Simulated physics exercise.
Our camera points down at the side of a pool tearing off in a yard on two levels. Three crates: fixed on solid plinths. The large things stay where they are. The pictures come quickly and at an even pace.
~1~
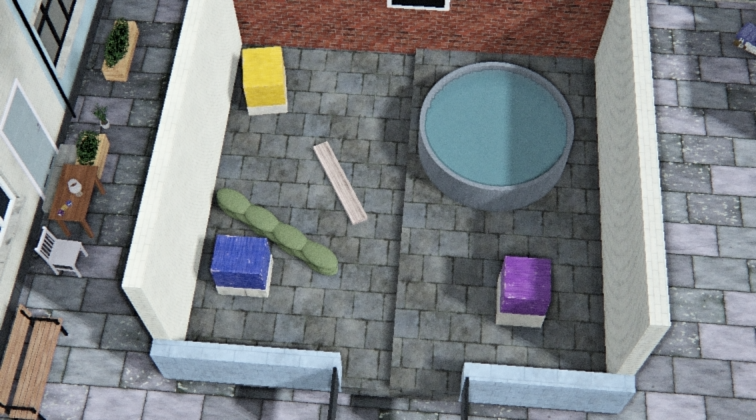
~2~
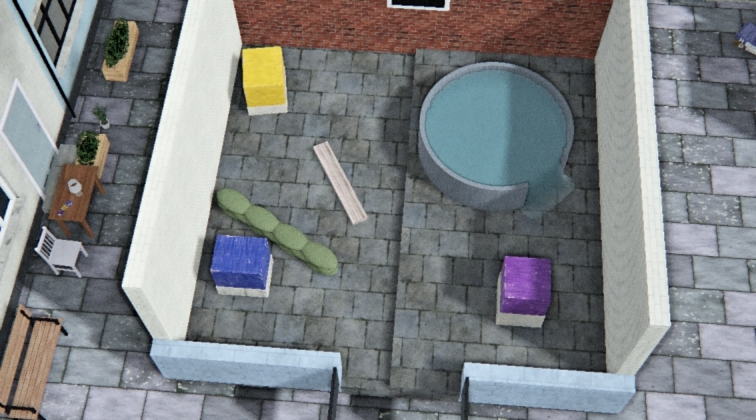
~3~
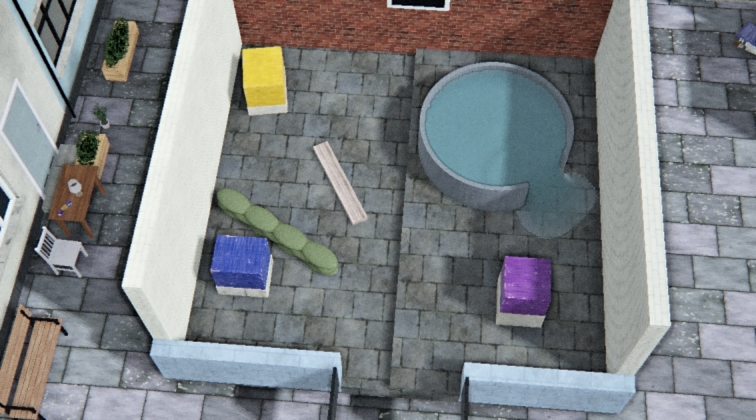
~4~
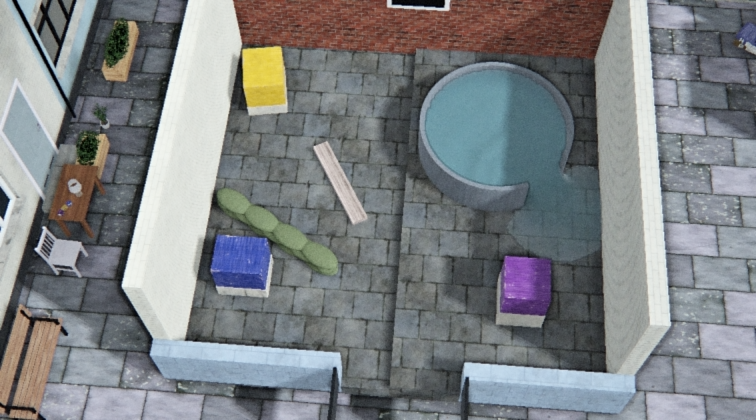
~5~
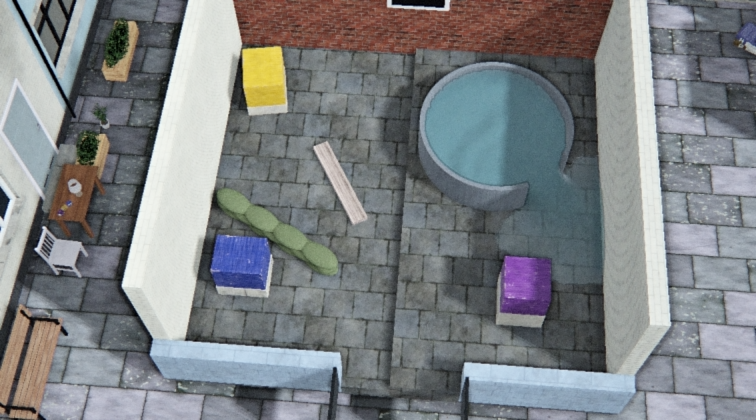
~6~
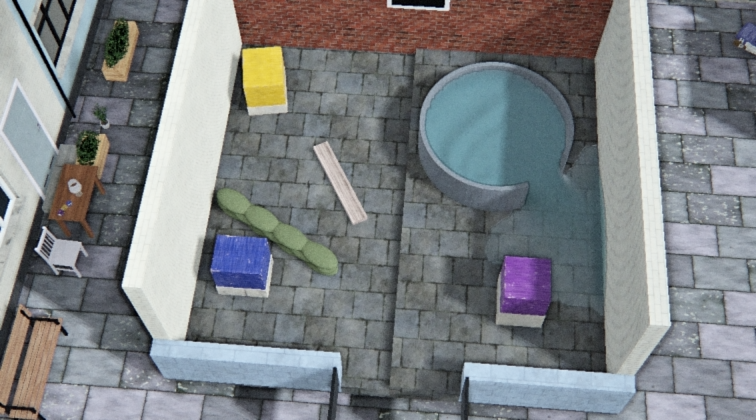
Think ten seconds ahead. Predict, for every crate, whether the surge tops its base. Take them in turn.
The yellow crate will be missed by the water. The purple crate will be missed by the water. The blue crate will be missed by the water.
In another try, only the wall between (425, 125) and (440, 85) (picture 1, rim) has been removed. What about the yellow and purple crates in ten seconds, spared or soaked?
As it turns out, the yellow crate gets overtopped, and the purple crate is left untouched.
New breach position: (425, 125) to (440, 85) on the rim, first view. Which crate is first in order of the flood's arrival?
That would be the crate marked yellow, reached first.
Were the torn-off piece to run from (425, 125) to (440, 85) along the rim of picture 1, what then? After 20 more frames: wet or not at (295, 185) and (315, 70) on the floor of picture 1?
Well, the first one's sitting in a puddle and the next one's sitting in a puddle.
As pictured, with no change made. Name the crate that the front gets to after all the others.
The answer here is the yellow crate.
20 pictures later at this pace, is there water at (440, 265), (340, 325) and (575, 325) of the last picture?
Taking the three spots one by one, I'd call them drenched, drenched and drenched.
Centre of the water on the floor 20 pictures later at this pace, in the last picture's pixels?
Centre: Close to (505, 206).
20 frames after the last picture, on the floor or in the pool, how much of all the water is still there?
It comes to roughly 100 per cent.
A moment on, water covers 15 % of the floor; the yellow crate not reached, the purple crate water round its plinth, the blue crate not reached.
Next, water covers 25 % of the floor; the yellow crate not reached, the purple crate water round its plinth, the blue crate not reached.
Then, water covers 45 % of the floor; the yellow crate not reached, the purple crate water round its plinth, the blue crate water round its plinth.
Later, water covers 80 % of the floor; the yellow crate water round its plinth, the purple crate water round its plinth, the blue crate water round its plinth.
In the end, water covers 95 % of the floor; the yellow crate stayed above the water, the purple crate stayed above the water, the blue crate stayed above the water.
